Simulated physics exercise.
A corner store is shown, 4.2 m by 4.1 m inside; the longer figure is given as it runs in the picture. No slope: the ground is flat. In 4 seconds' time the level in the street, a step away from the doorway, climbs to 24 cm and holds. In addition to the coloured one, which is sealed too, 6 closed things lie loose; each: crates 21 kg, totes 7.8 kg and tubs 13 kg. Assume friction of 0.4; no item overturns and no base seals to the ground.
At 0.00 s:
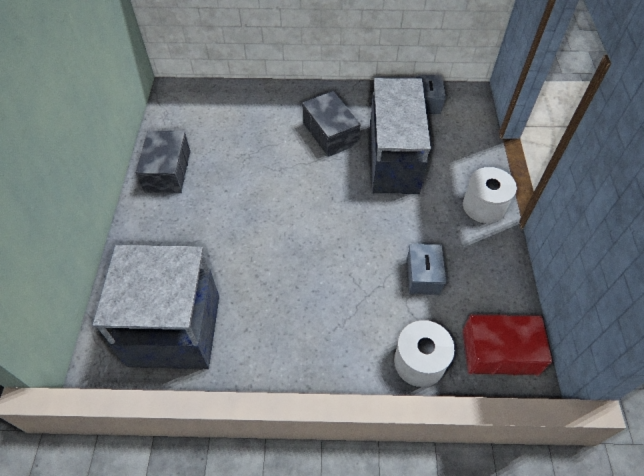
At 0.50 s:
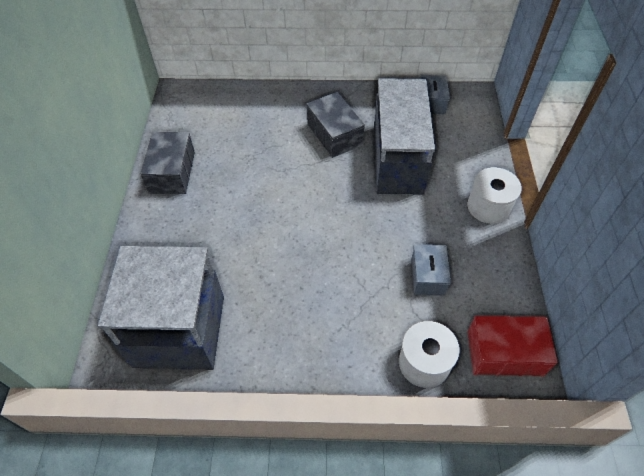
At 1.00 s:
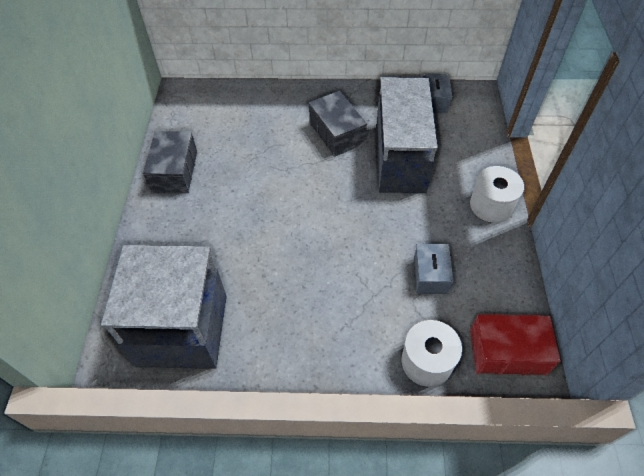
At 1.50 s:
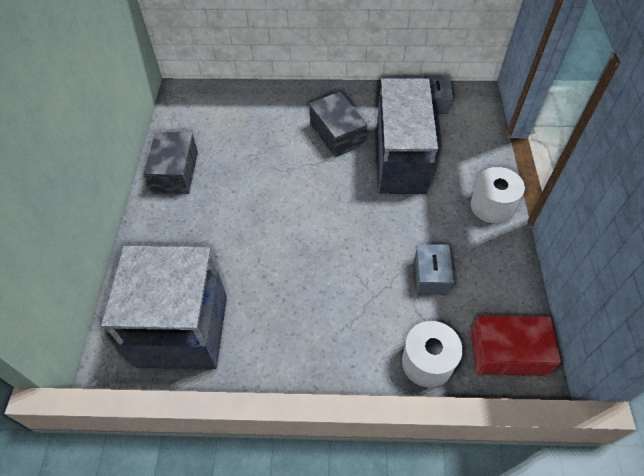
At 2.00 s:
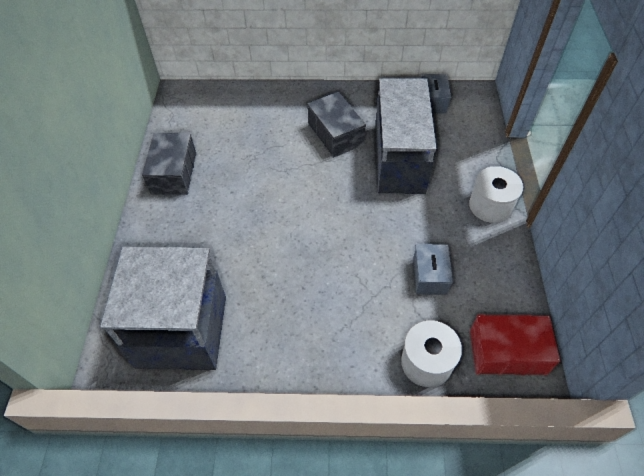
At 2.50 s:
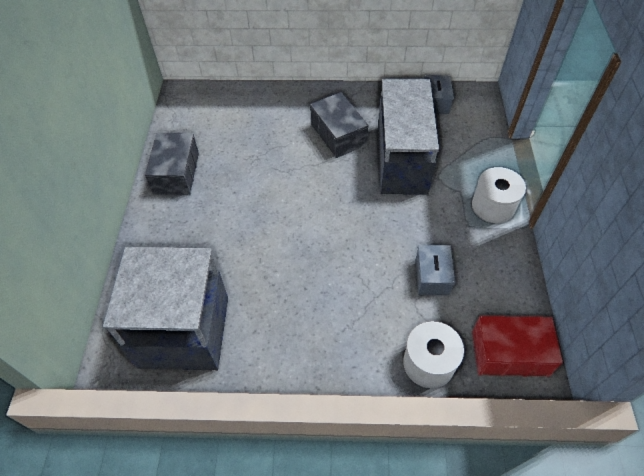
The clip shows a small room with a red crate, two white rolls and several grey boxes resting unmoved, as water spreads over the tiles outside, then creeps through the doorway on the right onto the floor.
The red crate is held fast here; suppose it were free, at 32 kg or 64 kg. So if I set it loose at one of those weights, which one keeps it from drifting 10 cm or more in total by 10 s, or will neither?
The lighter weight will do.
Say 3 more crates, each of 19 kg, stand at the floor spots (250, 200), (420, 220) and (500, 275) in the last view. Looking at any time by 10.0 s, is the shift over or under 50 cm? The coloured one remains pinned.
Below the mark, above the mark, below the mark.
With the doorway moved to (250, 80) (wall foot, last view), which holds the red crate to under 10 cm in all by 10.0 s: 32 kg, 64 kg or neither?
With that change, you need the heavier one.
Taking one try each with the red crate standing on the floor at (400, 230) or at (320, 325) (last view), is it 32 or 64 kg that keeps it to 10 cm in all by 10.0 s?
The big mass is needed; the small mass already works.
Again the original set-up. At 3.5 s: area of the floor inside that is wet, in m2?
Somewhere about 2.0 m2, give or take.
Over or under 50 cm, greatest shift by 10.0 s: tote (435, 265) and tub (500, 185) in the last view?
First above the mark, second above the mark.
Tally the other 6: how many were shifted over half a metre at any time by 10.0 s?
By my tally, 3.
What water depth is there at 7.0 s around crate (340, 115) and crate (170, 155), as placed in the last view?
I'd estimate 2 cm for the first and 2 cm for the second.
After 3.5 s the red crate would be 0 cm from its start with 32 kg and 0 cm from its start with 64 kg; 0 cm of water round it then.
After 4.5 s the red crate would be 0 cm from its start with 32 kg and 0 cm from its start with 64 kg; 2 cm of water round it then.
After 7.0 s the red crate would be 0 cm from its start with 32 kg and 0 cm from its start with 64 kg; 6 cm of water round it then.
After 10.0 s the red crate would be 0 cm from its start with 32 kg and 0 cm from its start with 64 kg; 10 cm of water round it then.
